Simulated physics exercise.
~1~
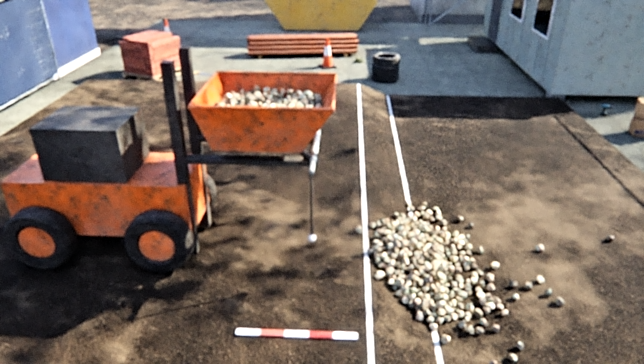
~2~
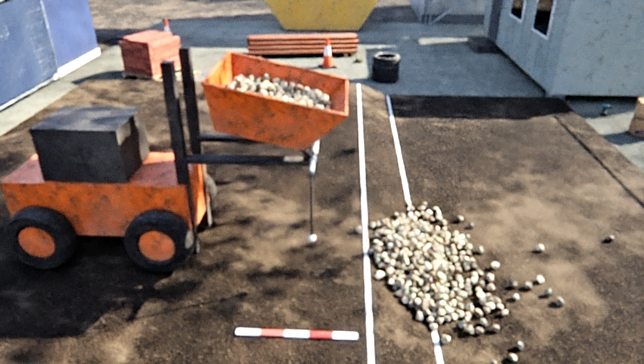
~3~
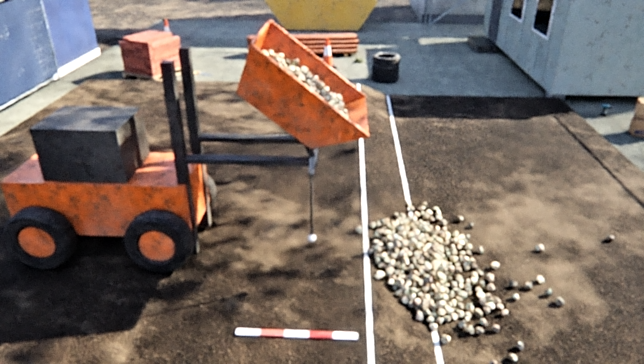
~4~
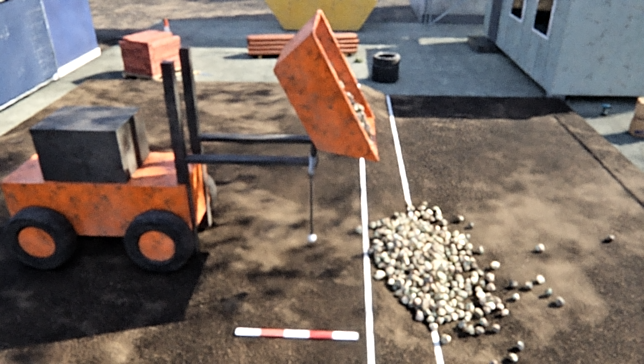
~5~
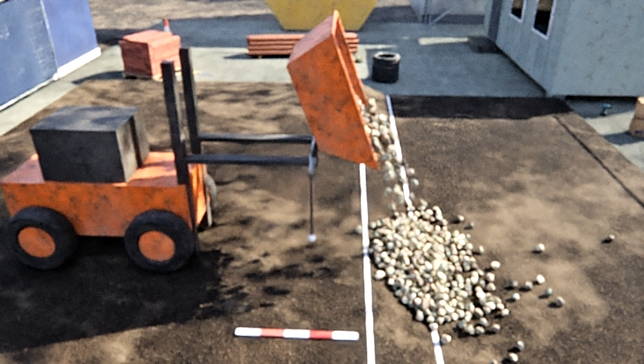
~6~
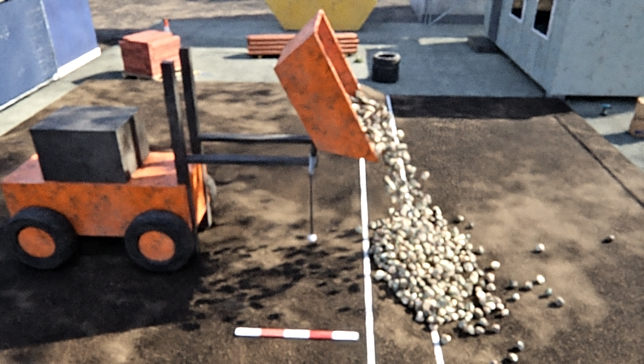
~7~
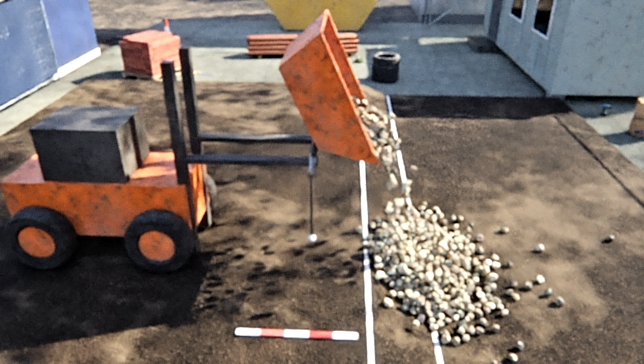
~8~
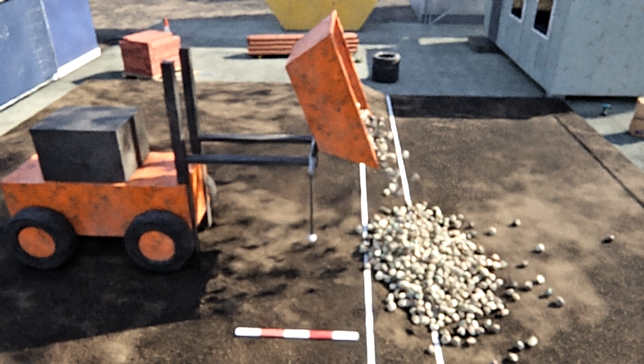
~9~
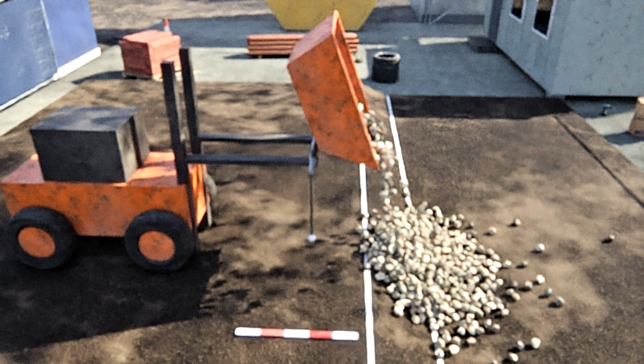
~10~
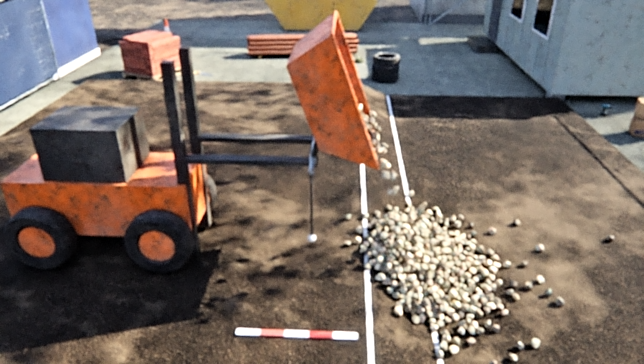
An orange fork truck with a dark block on its back stands at the left of a dirt yard, seen from above, holding an orange skip of pale stones on its raised forks. A loose pile of similar stones lies to the right across two white lines, with a red and white staff in front. The skip tips steeply forward to the right, its stones held at first. Then they pour out, and the skip jerks back and forth slightly. The pile grows and spreads, and the skip ends steeply tipped, a few stones still falling.
